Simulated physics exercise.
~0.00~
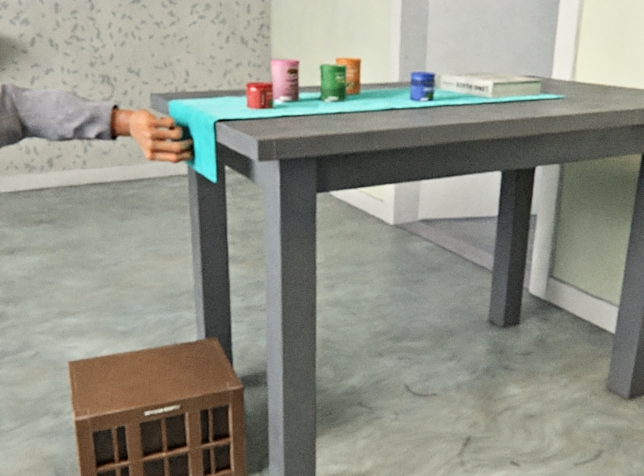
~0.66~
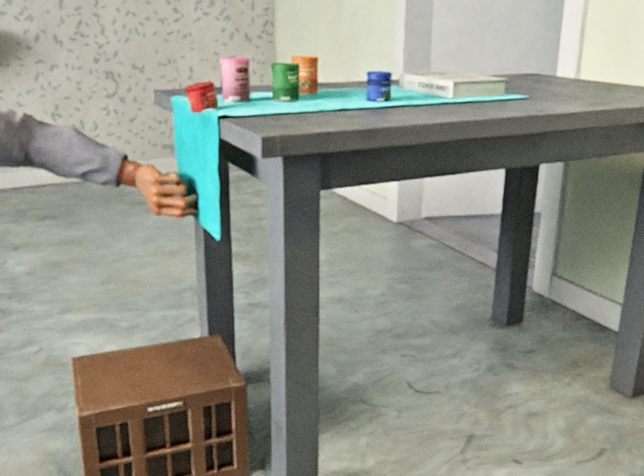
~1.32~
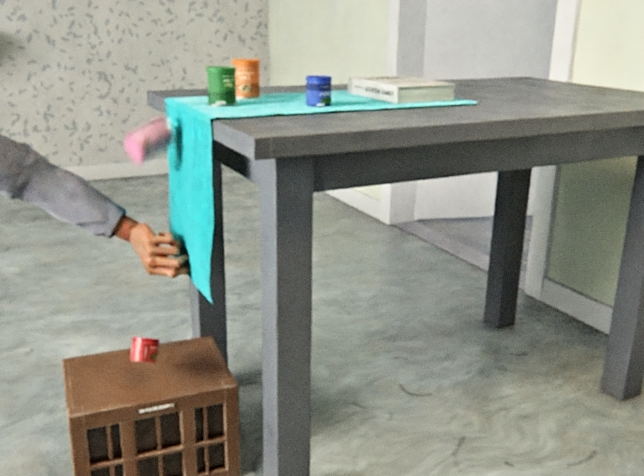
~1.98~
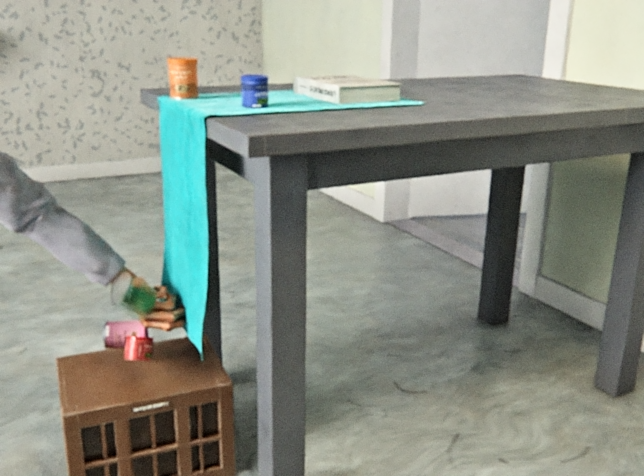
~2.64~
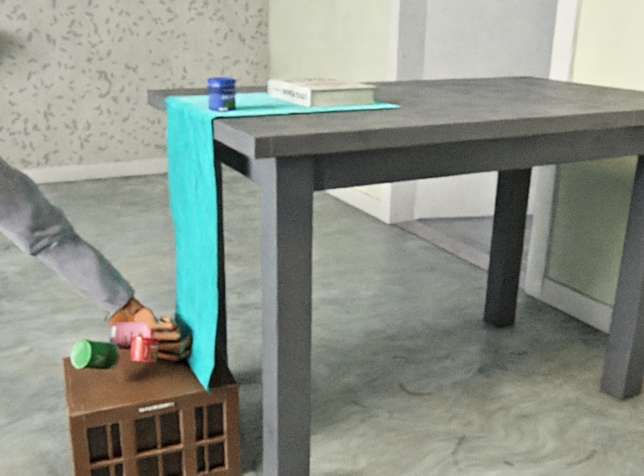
At a grey table, a hand pulls a turquoise cloth down, dropping four containers over the edge.
